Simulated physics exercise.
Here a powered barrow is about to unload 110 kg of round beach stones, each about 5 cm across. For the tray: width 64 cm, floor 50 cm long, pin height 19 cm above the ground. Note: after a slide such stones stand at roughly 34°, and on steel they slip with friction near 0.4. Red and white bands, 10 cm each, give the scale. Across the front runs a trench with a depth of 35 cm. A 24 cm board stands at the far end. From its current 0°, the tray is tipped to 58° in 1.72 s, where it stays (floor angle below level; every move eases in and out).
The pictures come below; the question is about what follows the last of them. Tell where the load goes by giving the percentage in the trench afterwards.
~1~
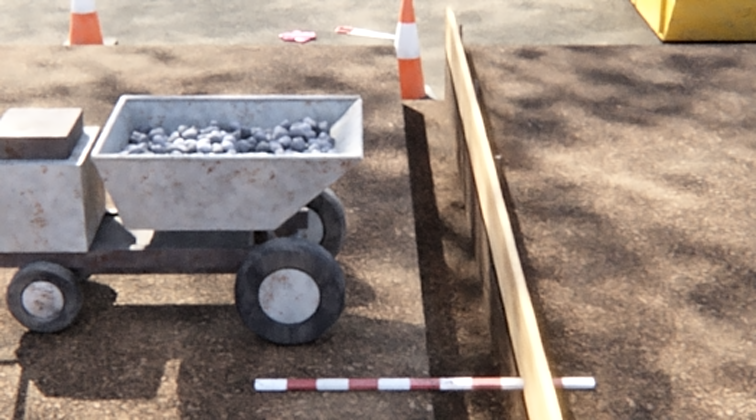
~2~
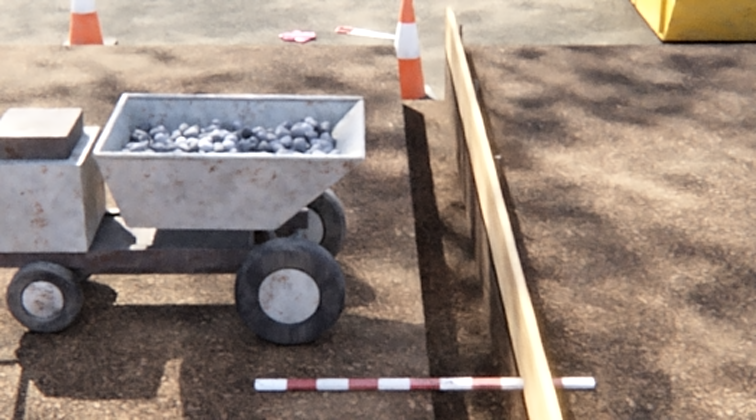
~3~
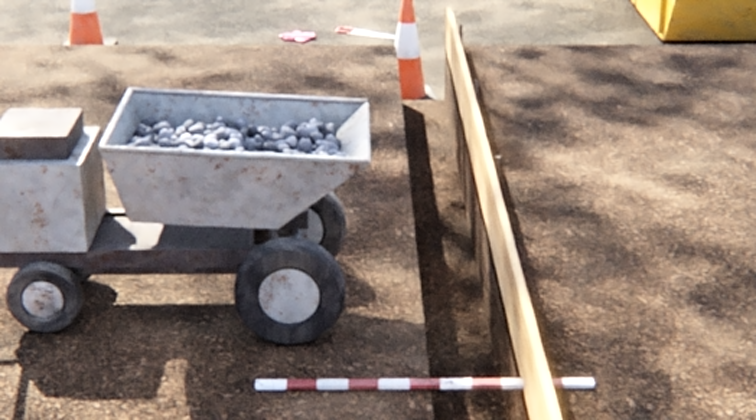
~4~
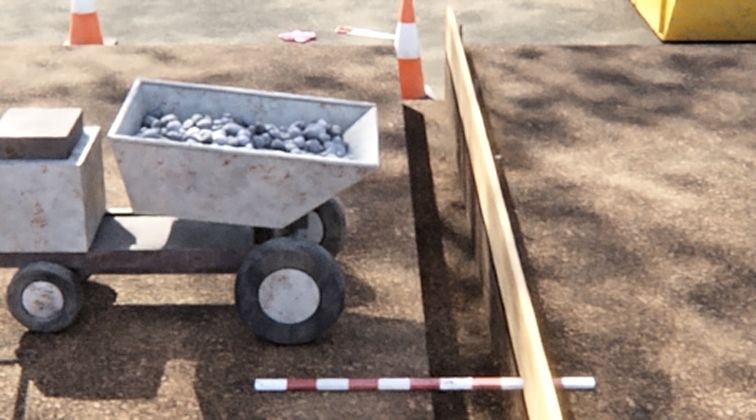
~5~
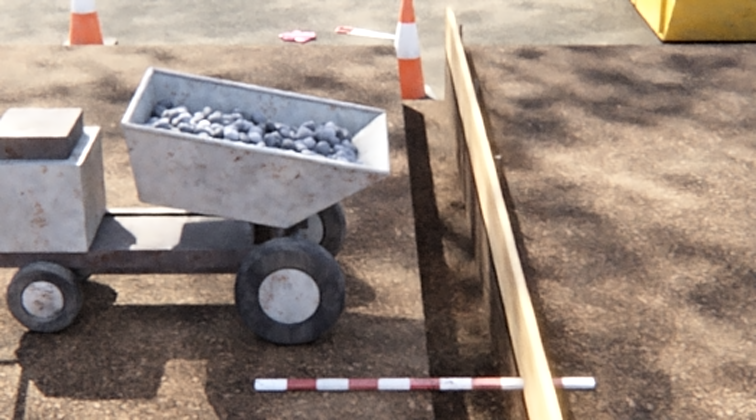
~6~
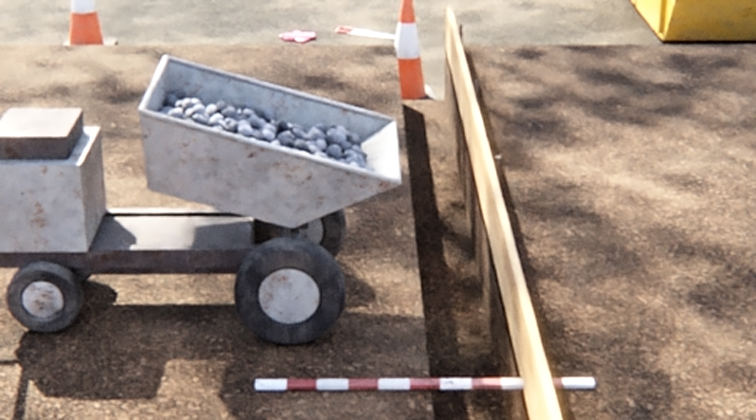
About 97 per cent of the load is in the trench.
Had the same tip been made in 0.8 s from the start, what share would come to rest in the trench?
It would be near 90 percent.
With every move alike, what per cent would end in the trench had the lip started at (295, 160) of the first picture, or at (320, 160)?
Roughly 95 in a hundred, then 100 in a hundred.
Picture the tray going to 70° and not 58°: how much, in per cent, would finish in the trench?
Then roughly 100 percent.
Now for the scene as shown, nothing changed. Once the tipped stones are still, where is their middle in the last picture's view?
Look at roughly (468, 367).
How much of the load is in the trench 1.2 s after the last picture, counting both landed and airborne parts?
Around 40 per cent of it.
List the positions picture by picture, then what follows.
In the first picture, the tray is at 0°, its lip at (361, 158); the top of the load is at (252, 136).
In the second picture, lip at (363, 159), floor tilted 1°, highest stones at (238, 134).
In the third picture, lip at (369, 162), floor tilted 3°, highest stones at (234, 133).
In the fourth picture, lip at (378, 166), floor tilted 7°, highest stones at (181, 127).
In the fifth picture, lip at (389, 174), floor tilted 11°, highest stones at (183, 119).
In the sixth picture, lip at (400, 183), floor tilted 16°, highest stones at (186, 108).
Then, 0.7 s after the last picture the floor is at 49°, 100 % in the tray; the foremost stones are at (435, 214).
Then, 1.2 s after the last picture the floor is at 58°, 57 % in the tray, 41 % in the trench, 1 % past the trench; the foremost stones are at (524, 252).
Then, 1.6 s after the last picture the floor is at 58°, 26 % in the tray, 71 % in the trench, 3 % past the trench; the foremost stones are at (595, 290).
Then, 3.5 s after the last picture the floor is at 58°, 0 % in the tray, 97 % in the trench, 3 % past the trench; the foremost stones are at (611, 280).
